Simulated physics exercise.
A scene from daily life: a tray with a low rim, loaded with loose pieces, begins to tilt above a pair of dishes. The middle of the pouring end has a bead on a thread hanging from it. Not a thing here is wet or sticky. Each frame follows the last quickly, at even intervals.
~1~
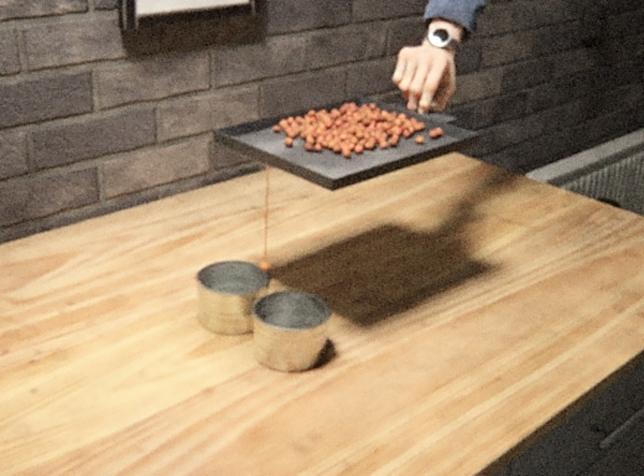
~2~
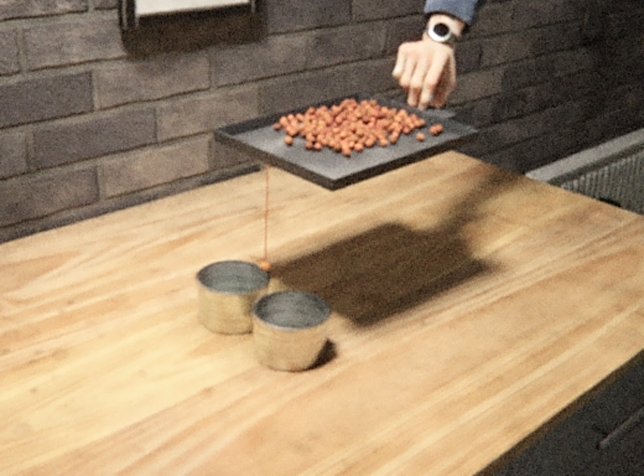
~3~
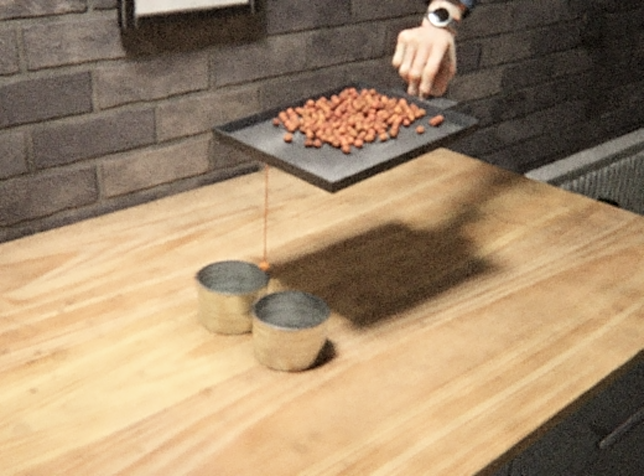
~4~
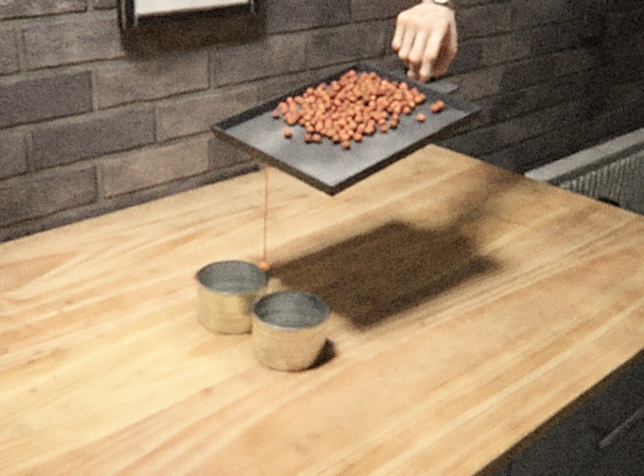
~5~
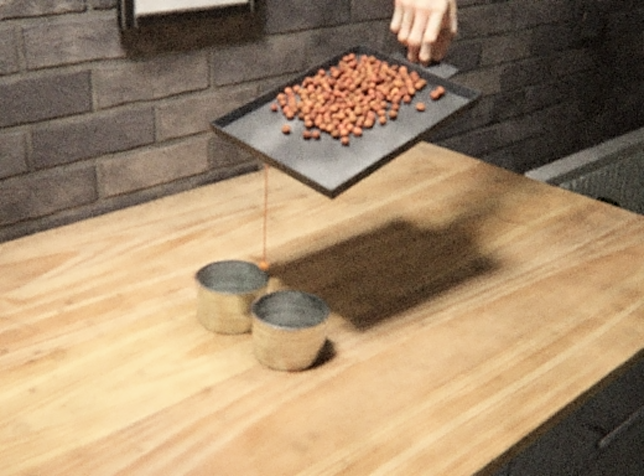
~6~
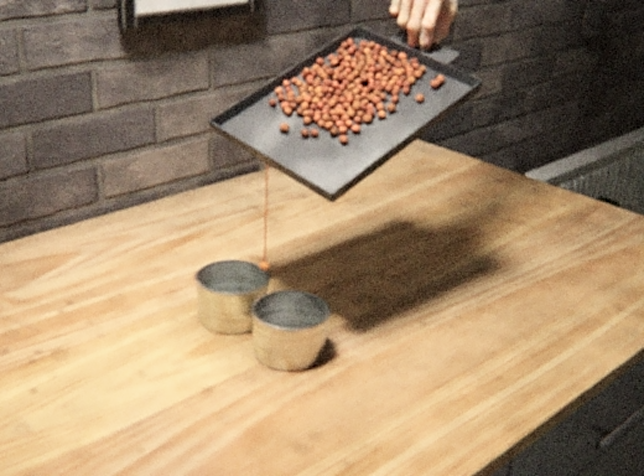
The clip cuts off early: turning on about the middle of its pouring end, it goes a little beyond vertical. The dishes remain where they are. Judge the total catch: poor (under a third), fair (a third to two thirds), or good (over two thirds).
The catch is fair.
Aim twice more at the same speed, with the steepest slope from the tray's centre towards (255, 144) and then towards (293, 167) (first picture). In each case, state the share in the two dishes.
Lab note: Case 1 near 20 %, case 2 near 50 %.
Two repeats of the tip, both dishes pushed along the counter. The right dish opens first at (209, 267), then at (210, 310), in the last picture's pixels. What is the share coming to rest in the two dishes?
0 and 10 in a hundred.
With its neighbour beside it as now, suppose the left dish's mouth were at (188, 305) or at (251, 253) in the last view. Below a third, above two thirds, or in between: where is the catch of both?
Try 1 - below one third; try 2 - under a third.
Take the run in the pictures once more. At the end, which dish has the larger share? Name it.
You'll find more in the right of the two at the end.
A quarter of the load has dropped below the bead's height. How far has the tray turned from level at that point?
It is at around 75 degrees by then.
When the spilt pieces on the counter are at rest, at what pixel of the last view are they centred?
About (254, 393) in the last picture.
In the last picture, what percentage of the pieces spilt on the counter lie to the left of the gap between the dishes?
Share to the left: Near 60 per cent.
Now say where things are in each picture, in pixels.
Corners of the pouring end near (215, 130) and (334, 178), level; middle of the load near (353, 129), clay pellets; left dish near (205, 304); right dish near (262, 340); bead on its thread near (265, 266), in the first frame.
Corners of the pouring end near (215, 129) and (334, 178), level; middle of the load near (353, 126), in the second frame.
Corners of the pouring end near (214, 127) and (333, 181), tipped barely, lowest at the right corner; middle of the load near (353, 119), in the third frame.
Corners of the pouring end near (213, 125) and (332, 185), tipped a little, lowest at the right corner; middle of the load near (353, 108), in the fourth frame.
Corners of the pouring end near (212, 122) and (331, 188), tipped clearly, lowest at the right corner; middle of the load near (352, 97), in the fifth frame.
Corners of the pouring end near (211, 120) and (331, 192), tipped clearly, lowest at the right corner; middle of the load near (351, 88), a little on the move; left dish near (204, 304); right dish near (262, 339), in the sixth frame.
Shortly afterwards, tray tipped steeply; near two thirds on the tray; only a few in the right dish; a little outside both; near a quarter in the air.
Next, tray tipped past a quarter turn; near half on the tray; near a quarter in the right dish; near a third outside both; only a few in the air.
Some moments later, tray tipped past a quarter turn; near half in the right dish; only a few in the left dish; near half outside both.
In the end, tray tipped past a quarter turn; near half in the right dish; only a few in the left dish; near half outside both.
